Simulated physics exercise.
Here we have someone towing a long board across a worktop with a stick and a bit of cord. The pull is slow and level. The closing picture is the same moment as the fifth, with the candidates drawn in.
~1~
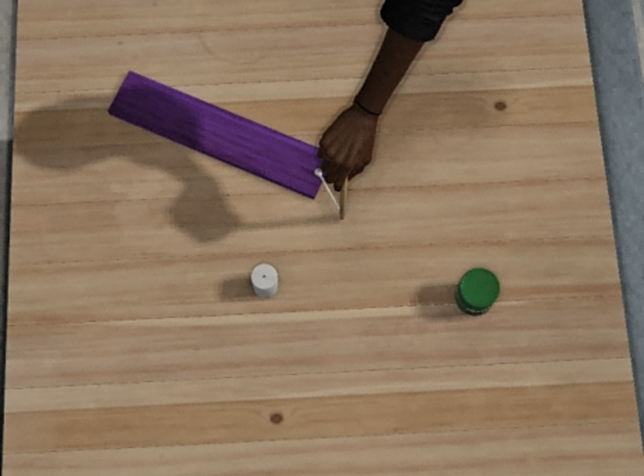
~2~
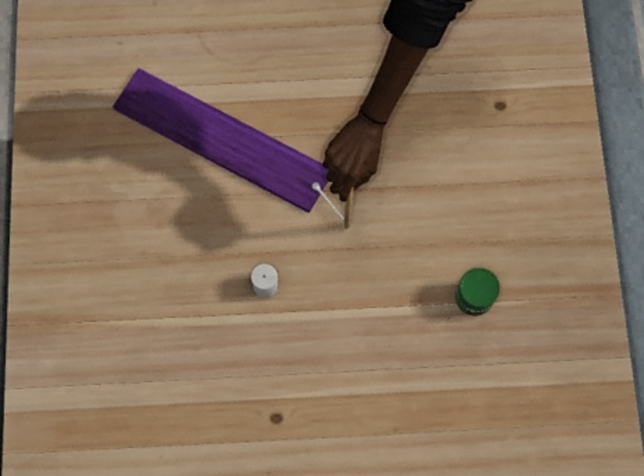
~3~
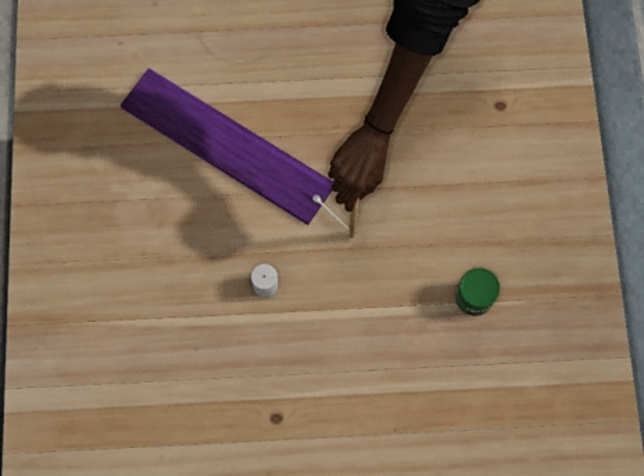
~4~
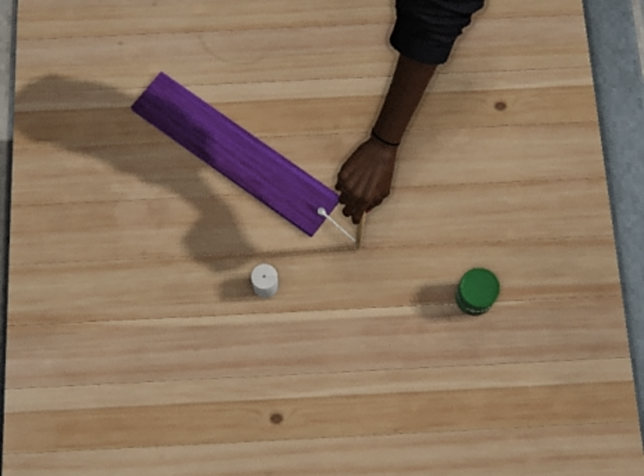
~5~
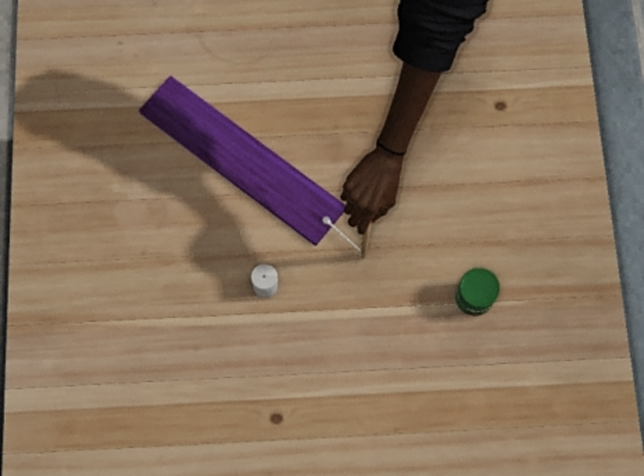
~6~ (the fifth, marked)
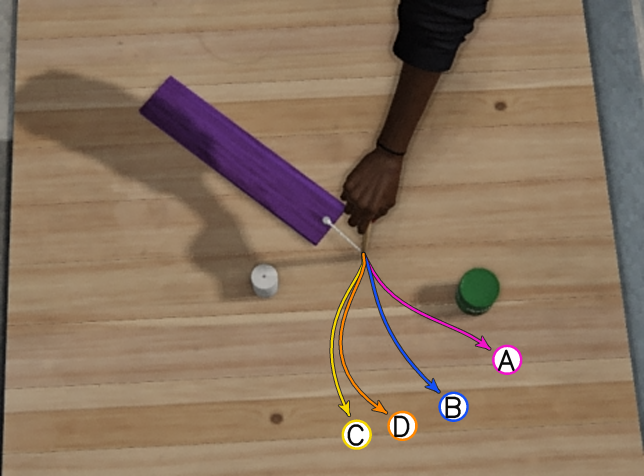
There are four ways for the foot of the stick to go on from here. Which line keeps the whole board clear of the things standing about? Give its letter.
Pull along B.
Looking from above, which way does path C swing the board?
It turns clockwise.
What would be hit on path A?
The green jar.
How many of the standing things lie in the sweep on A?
In all, one.
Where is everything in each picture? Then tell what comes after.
In the first picture, green jar (477, 293); white candle (265, 281); purple board (220, 132).
In the second picture, purple board (222, 137); white candle (265, 281).
In the third picture, purple board (226, 143); white candle (265, 281).
In the fourth picture, purple board (234, 151); white candle (265, 281).
In the fifth picture, purple board (241, 158); white candle (265, 281); green jar (477, 293).
On the marked copy, A from (363, 254) via (422, 313) to (490, 349); B from (363, 254) via (391, 333) to (439, 392); C from (363, 254) via (333, 330) to (349, 415); D from (363, 254) via (340, 343) to (386, 413).
Following B. Soon after the start, foot of the stick (380, 309), middle of the board (273, 192).
Later, foot of the stick (406, 358), middle of the board (305, 233).
In the end, foot of the stick (443, 396), middle of the board (336, 270); nothing has been touched.
As for the rest, A meets the green jar; C meets the white candle; D meets the white candle.
